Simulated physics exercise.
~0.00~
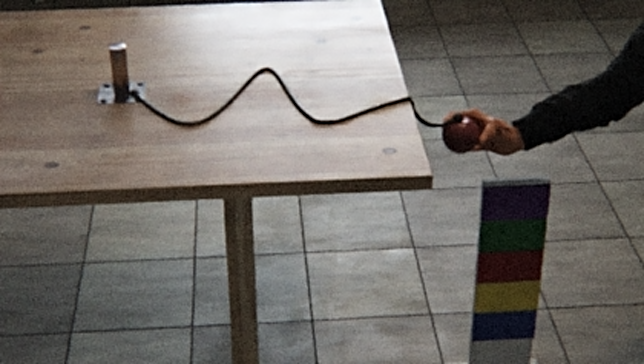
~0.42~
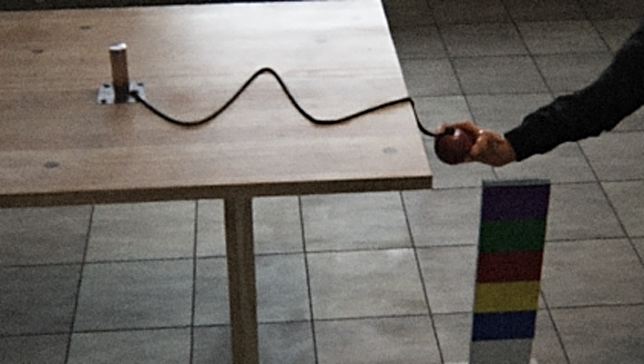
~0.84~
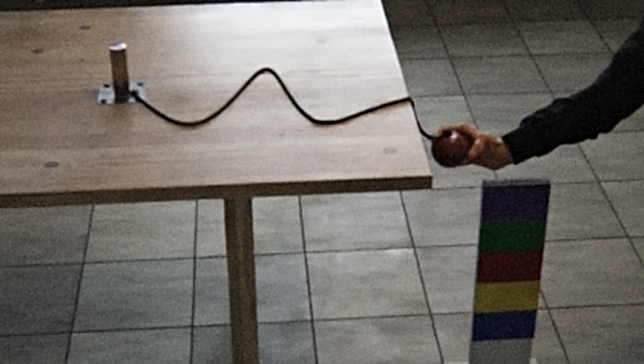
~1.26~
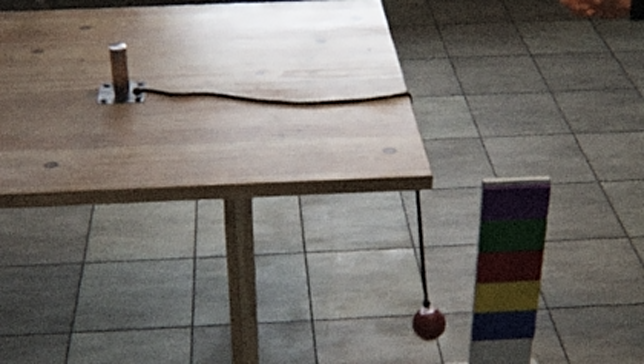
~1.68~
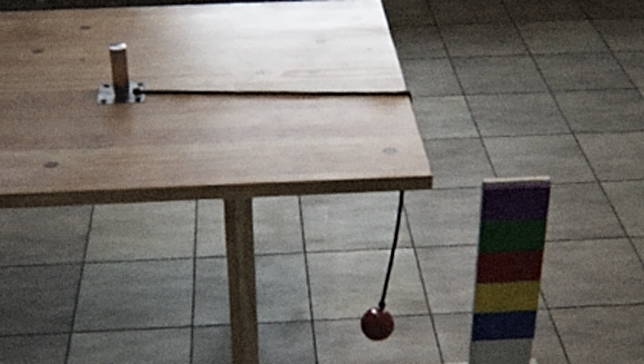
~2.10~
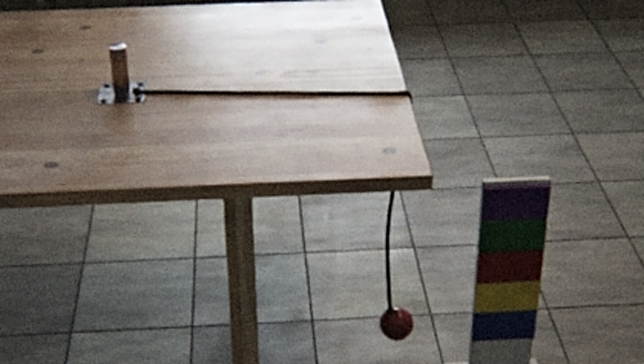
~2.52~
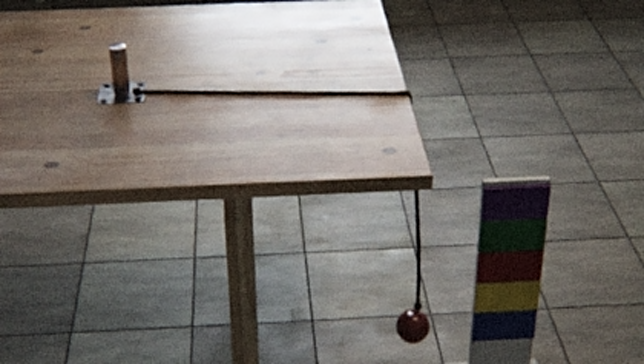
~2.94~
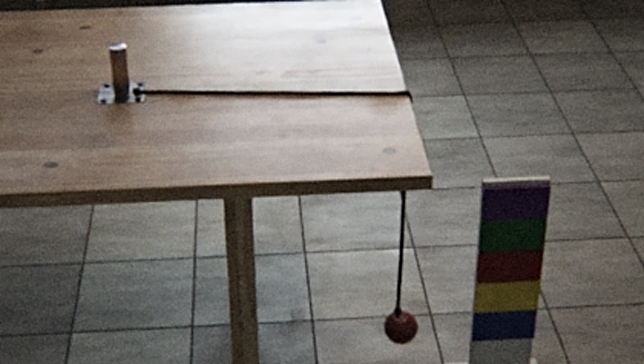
A hand releases a red ball on a cord, which drops and swings beside blue.
